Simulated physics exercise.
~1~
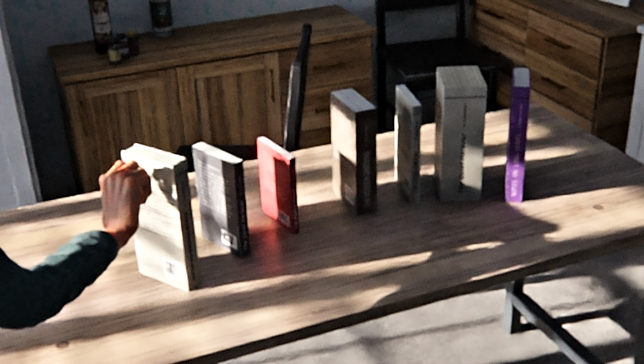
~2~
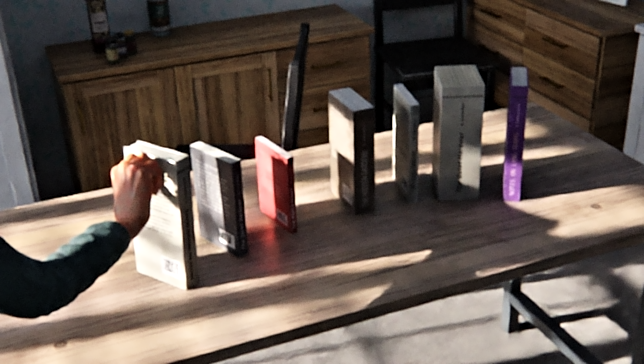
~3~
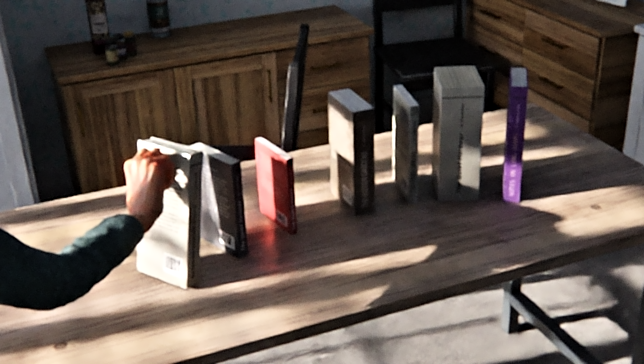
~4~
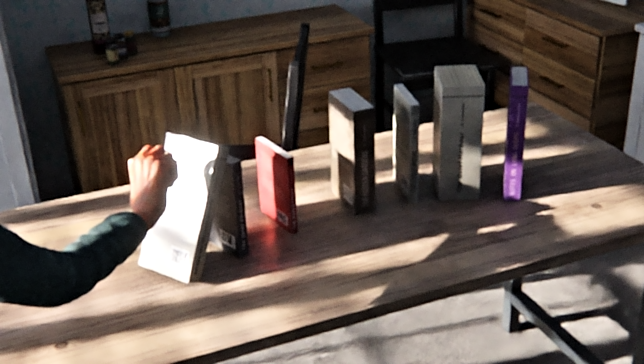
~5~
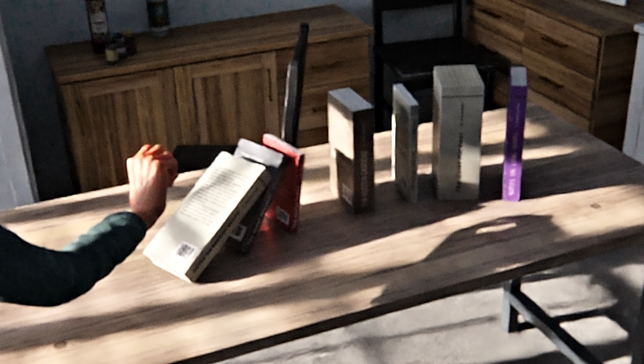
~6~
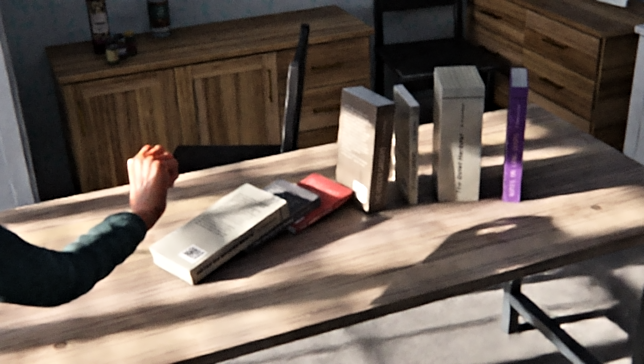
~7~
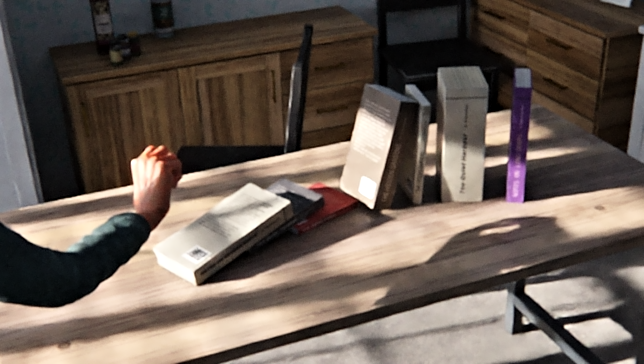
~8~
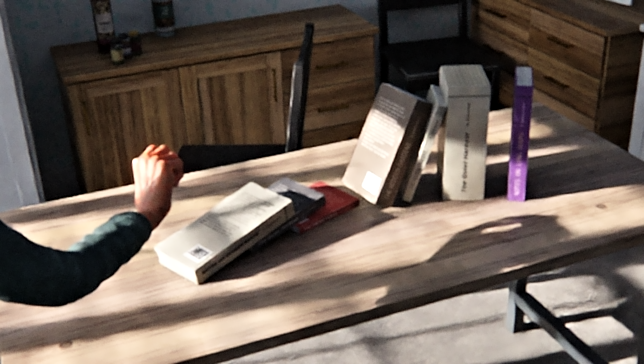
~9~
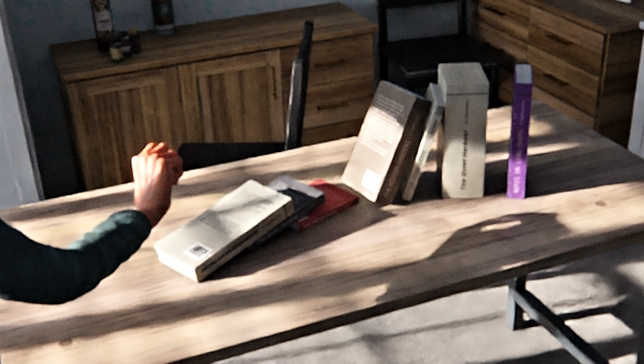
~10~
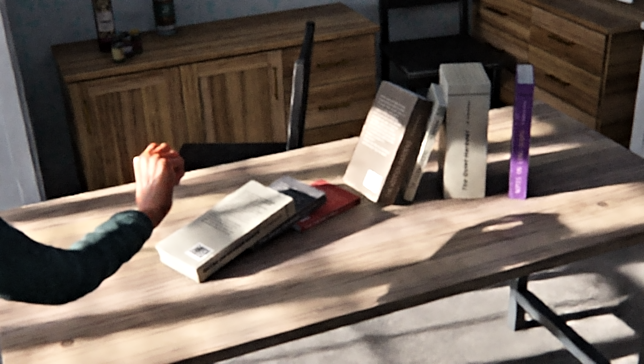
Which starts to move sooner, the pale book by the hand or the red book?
The pale book by the hand starts to move before the red book. It is already tipping to the right while the red book still stands upright.
A pale book pushed by a hand topples several others, leaving the purple book standing.
